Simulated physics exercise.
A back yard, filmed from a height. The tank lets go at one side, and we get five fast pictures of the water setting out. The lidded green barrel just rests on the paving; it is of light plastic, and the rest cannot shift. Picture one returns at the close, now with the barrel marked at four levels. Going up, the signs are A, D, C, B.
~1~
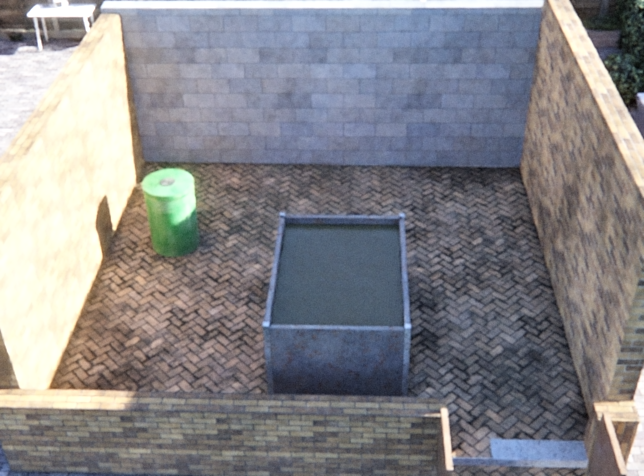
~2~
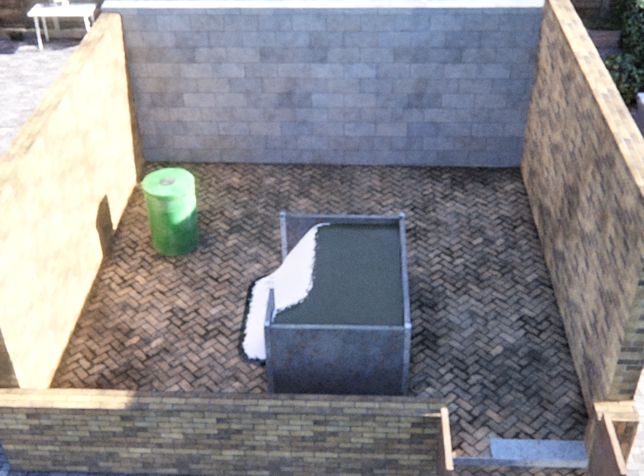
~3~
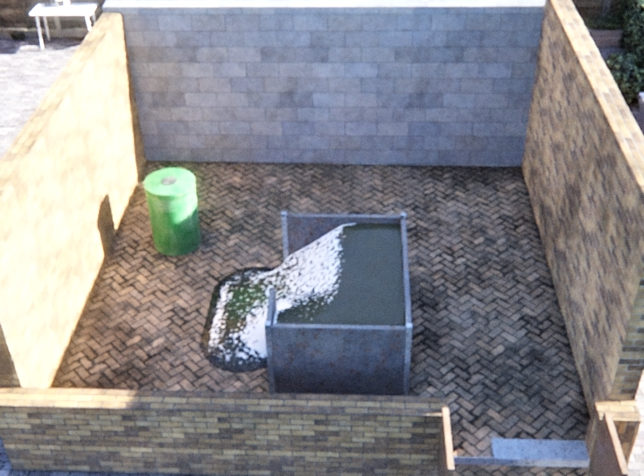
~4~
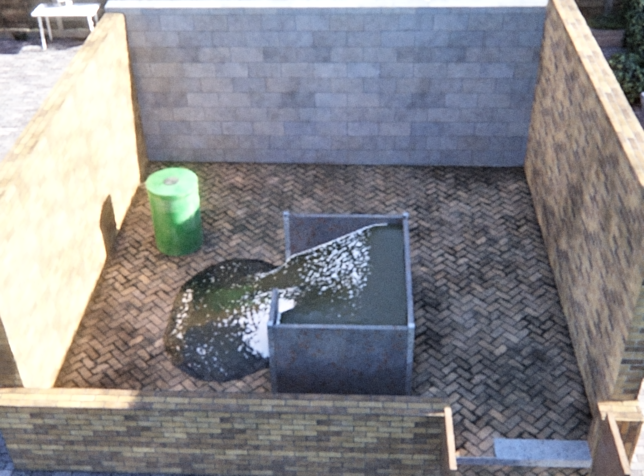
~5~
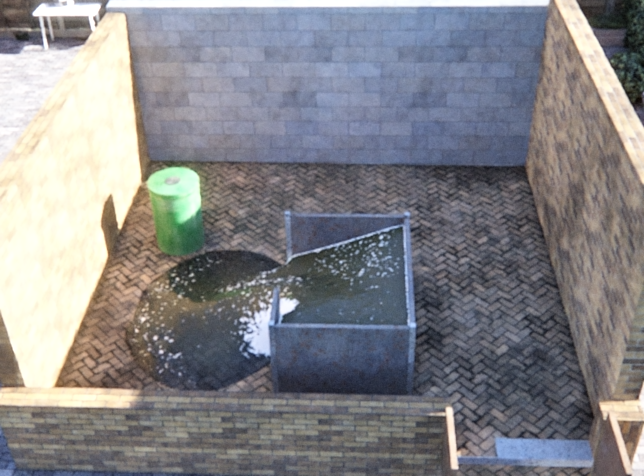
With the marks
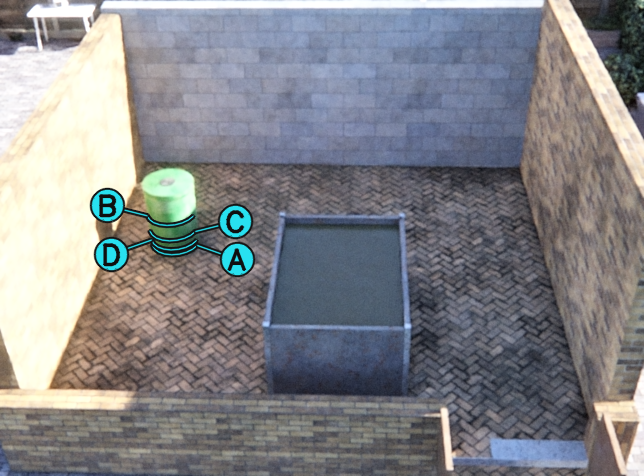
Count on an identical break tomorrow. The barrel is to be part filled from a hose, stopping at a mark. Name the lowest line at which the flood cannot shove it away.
Use level B.
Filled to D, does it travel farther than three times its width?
Yes, clearly.
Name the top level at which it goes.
The answer is C.
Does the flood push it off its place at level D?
Yes, it does.
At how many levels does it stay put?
One of them.
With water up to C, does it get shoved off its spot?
Yes, it does.
On the marked copy, A at (171, 254); B at (167, 225); C at (169, 240); D at (170, 249); from the bottom up A, D, C, B.
Choosing A, it is pushed about 4 times its own width away.
Choosing B, it does not move.
Choosing C, it is pushed about twice its own width away.
Choosing D, it is pushed about 6 times its own width away.
